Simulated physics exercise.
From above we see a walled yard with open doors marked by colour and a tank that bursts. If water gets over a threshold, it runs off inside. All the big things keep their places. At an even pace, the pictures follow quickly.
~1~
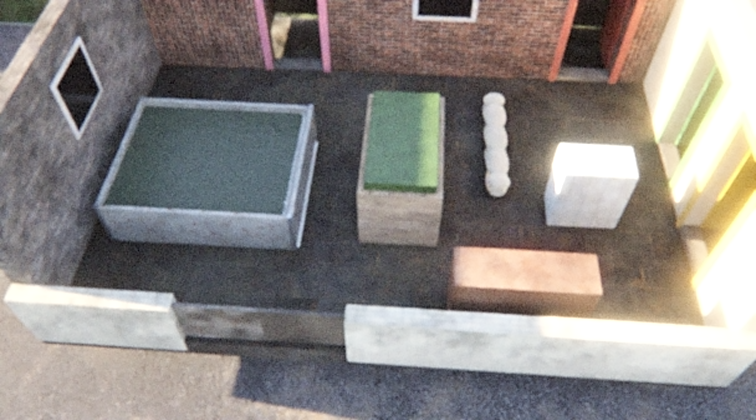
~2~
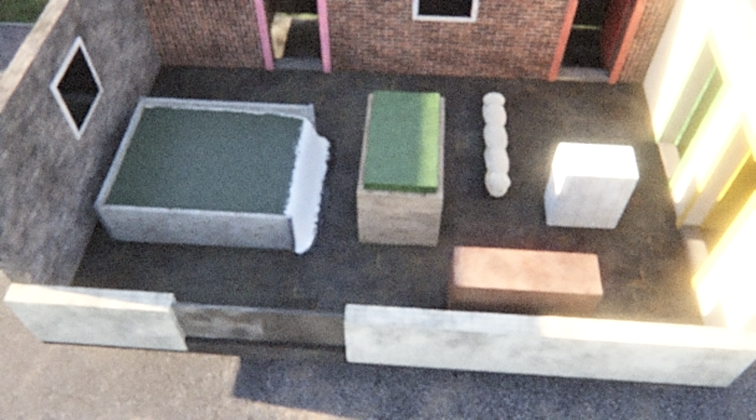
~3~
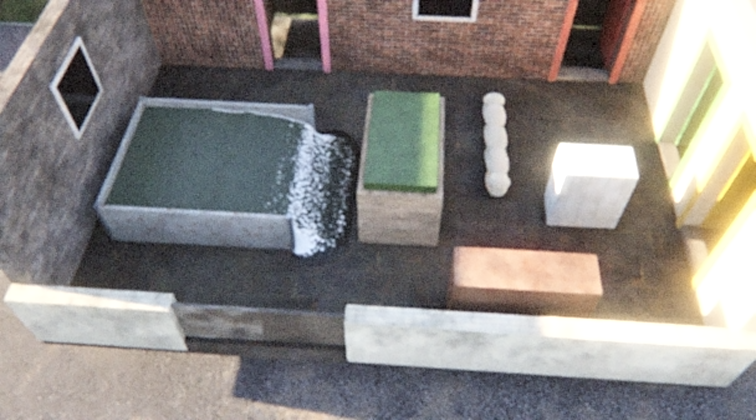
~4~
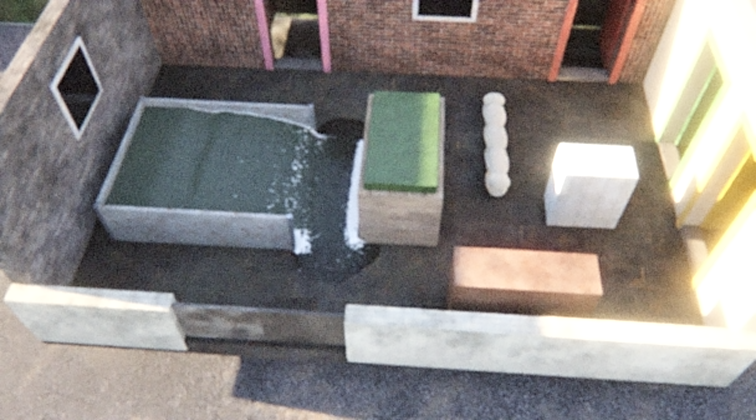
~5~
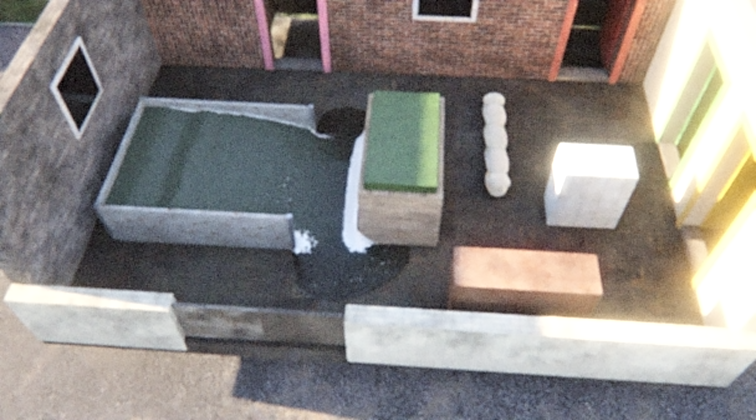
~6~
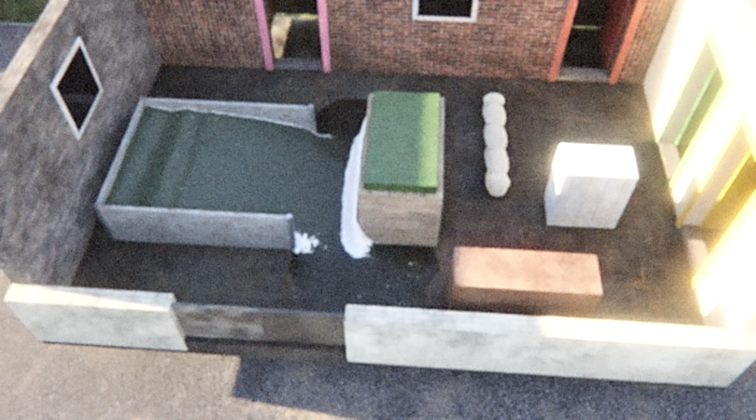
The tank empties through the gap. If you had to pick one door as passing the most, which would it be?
I would pick the pink door.
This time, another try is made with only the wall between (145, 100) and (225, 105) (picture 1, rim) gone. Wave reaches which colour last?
That would be the yellow door.
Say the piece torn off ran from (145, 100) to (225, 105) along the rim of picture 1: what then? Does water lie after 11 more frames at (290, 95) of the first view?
I'd say it's swamped there.
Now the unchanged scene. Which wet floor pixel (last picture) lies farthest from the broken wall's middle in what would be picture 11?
My estimate: Roughly (553, 297).
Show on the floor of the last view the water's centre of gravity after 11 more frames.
I'd place it roughly at (294, 195).
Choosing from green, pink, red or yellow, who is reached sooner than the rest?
The pink door.
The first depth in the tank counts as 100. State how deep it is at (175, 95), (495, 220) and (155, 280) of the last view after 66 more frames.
Readings in sequence: 18, 14, 25 percent.
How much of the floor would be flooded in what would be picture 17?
Roughly 35 %.
A moment on, water covers 25 % of the floor; yellow door not reached, pink door not reached, green door not reached, red door not reached.
Next, water covers 35 % of the floor; yellow door not reached, pink door a trickle in, green door not reached, red door not reached.
Then, water covers 70 % of the floor; yellow door wet at the sill, nothing in, pink door some in, green door not reached, red door wet at the sill, nothing in.
Later, water covers 90 % of the floor; yellow door wet at the sill, nothing in, pink door some in, green door a trickle in, red door wet at the sill, nothing in.
In the end, water covers 95 % of the floor; yellow door wet at the sill, nothing in, pink door some in, green door a trickle in, red door wet at the sill, nothing in; the pink door has let in the most.
